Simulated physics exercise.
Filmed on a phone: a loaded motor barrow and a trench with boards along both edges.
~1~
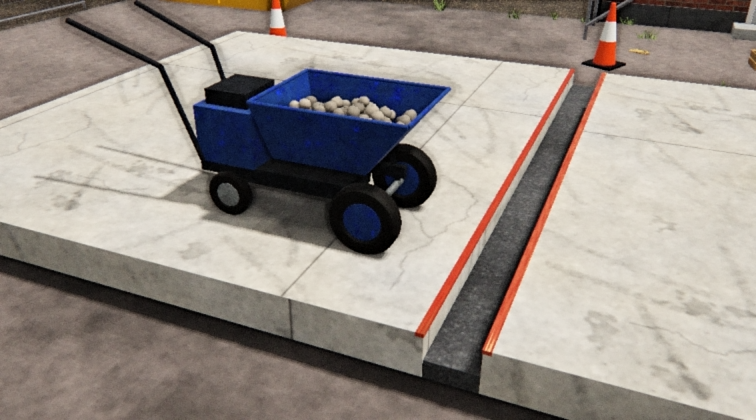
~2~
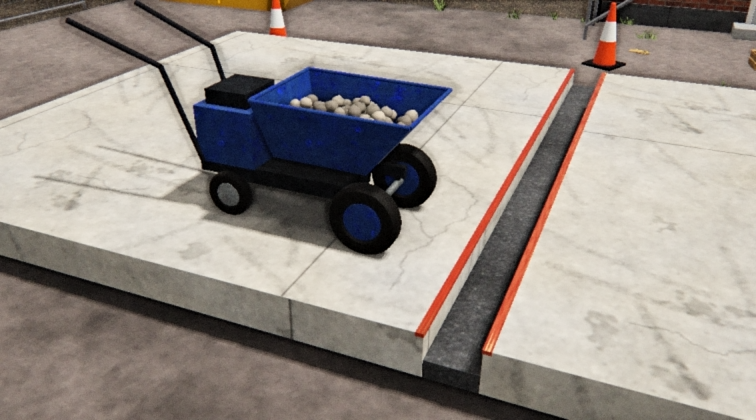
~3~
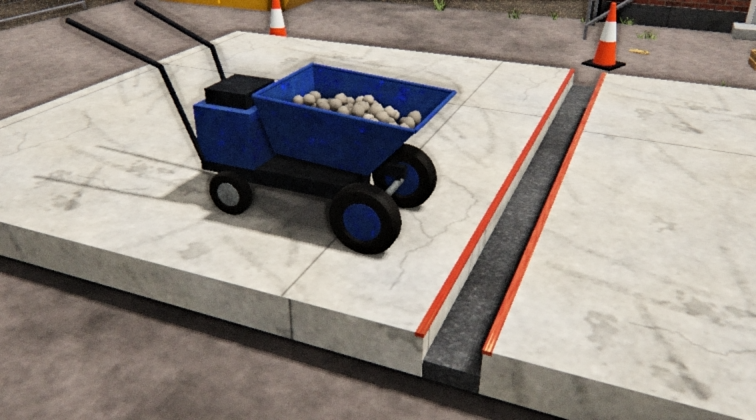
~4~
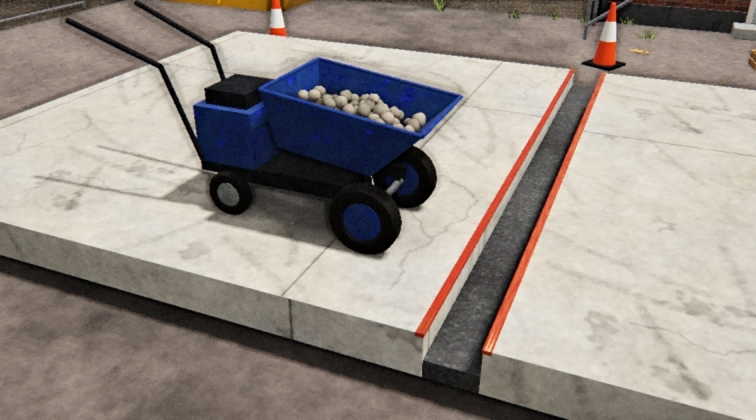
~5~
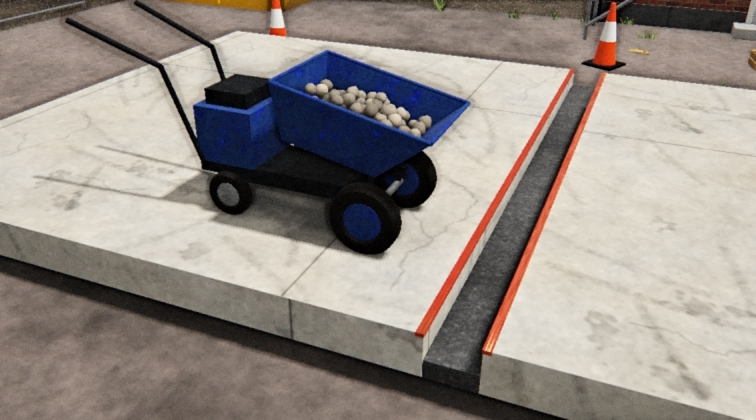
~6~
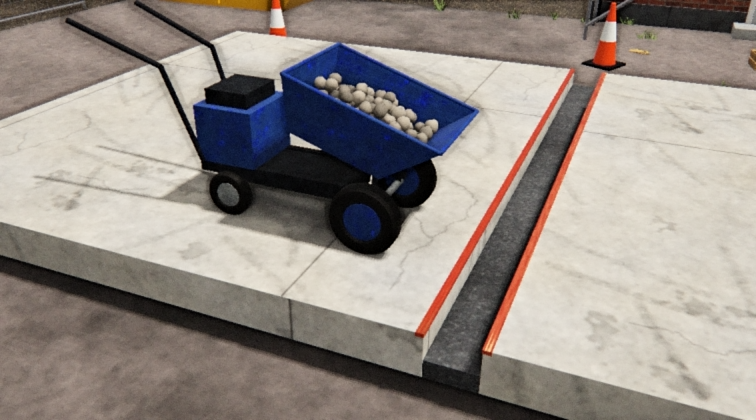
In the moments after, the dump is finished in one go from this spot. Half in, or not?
The trench takes the larger part.
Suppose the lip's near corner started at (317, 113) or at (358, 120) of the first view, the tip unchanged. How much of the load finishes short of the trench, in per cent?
About 50 and 20 per cent.
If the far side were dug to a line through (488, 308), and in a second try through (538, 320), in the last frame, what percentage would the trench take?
Near 40 % and 90 %.
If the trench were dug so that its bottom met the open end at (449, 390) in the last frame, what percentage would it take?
About 90 per cent.
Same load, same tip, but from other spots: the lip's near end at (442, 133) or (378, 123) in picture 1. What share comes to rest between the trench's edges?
First some 0, then 70 per cent.
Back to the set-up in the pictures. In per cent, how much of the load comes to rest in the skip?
It comes to 15 per cent or so.
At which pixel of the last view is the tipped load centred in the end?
At about (506, 262).
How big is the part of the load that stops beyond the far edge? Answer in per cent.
Some 20 per cent.
Shortly afterwards, skip tipped steeply; the whole lot in the skip.
Next, skip tipped right over; the bulk in the skip; a little in or heaped over the trench; only a few beyond it.
Some moments later, skip tipped right over; near a quarter in the skip; near half in or heaped over the trench; near a quarter beyond it.
In the end, skip tipped right over; near a quarter in the skip; near two thirds in or heaped over the trench; near a quarter beyond it.
